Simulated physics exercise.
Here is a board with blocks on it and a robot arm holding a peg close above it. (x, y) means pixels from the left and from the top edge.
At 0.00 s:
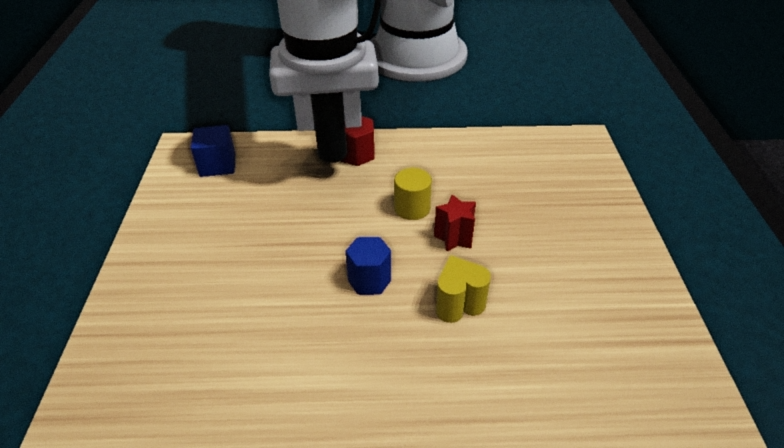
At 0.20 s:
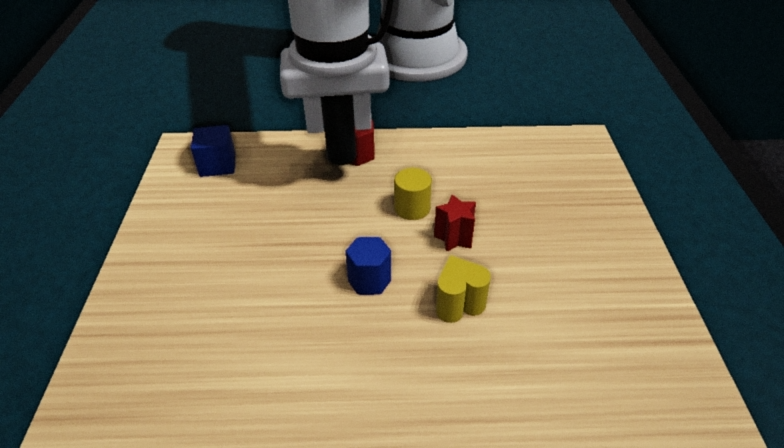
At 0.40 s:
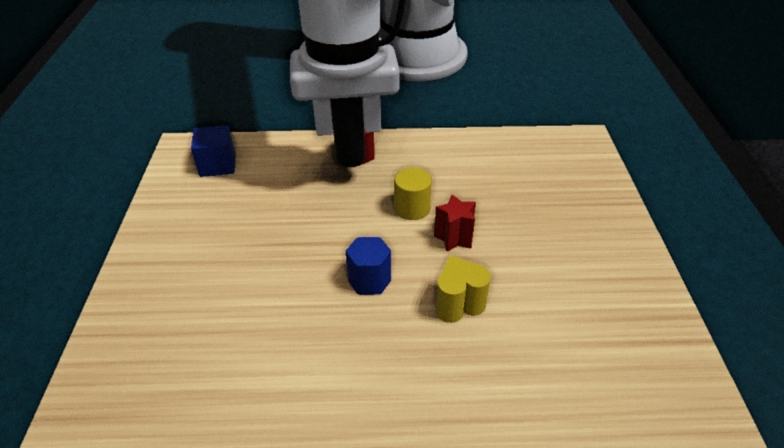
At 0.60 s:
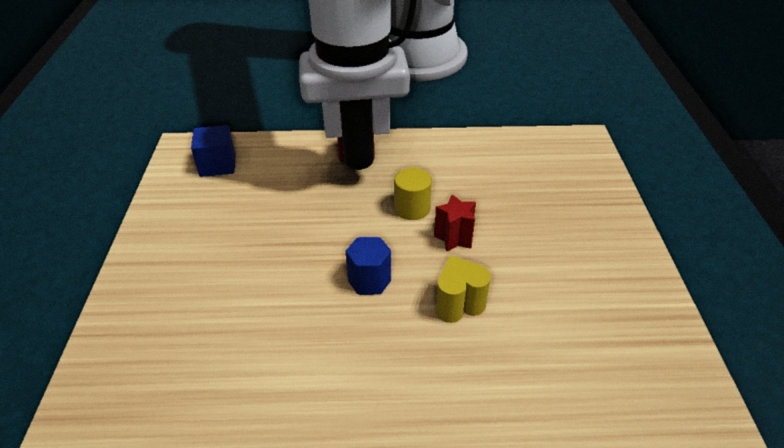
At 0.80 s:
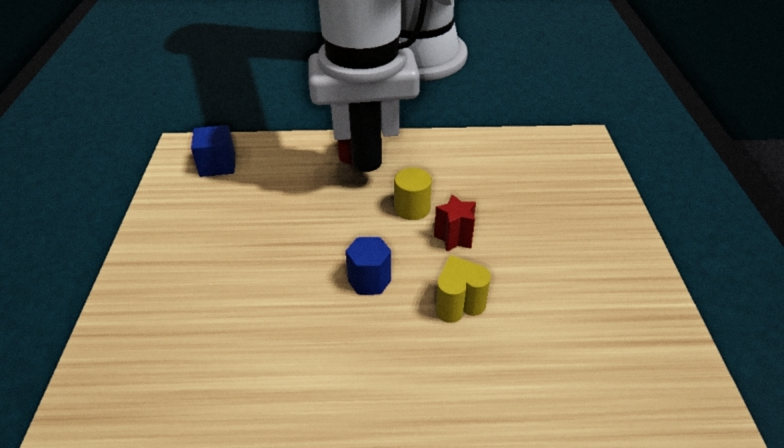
In the video, a robot arm holding a dark peg moves slightly to the right along the far side of a wooden board, passing in front of a red block, while the blue, yellow and red blocks stay still.
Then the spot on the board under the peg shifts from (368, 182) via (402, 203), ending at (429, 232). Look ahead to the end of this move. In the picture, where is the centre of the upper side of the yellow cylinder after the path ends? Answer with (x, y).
The yellow cylinder ends near (465, 212).
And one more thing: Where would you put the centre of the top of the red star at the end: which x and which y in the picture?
At the end it should sit near (495, 227).
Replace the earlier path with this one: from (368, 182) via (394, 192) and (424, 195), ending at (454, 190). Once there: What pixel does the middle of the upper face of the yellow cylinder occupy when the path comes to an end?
At the end it should sit near (435, 187).
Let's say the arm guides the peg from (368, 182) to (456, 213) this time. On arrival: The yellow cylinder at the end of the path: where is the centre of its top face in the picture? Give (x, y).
In the picture, that point is around (454, 206).
The first path, step by step. One third of the way, peg (392, 178); yellow cylinder (417, 181).
Two thirds of the way, peg (412, 194); yellow cylinder (442, 196); red star (468, 213).
At the end, peg (430, 213); red hexagonal block unmoved; yellow cylinder (465, 212); red star (495, 227).
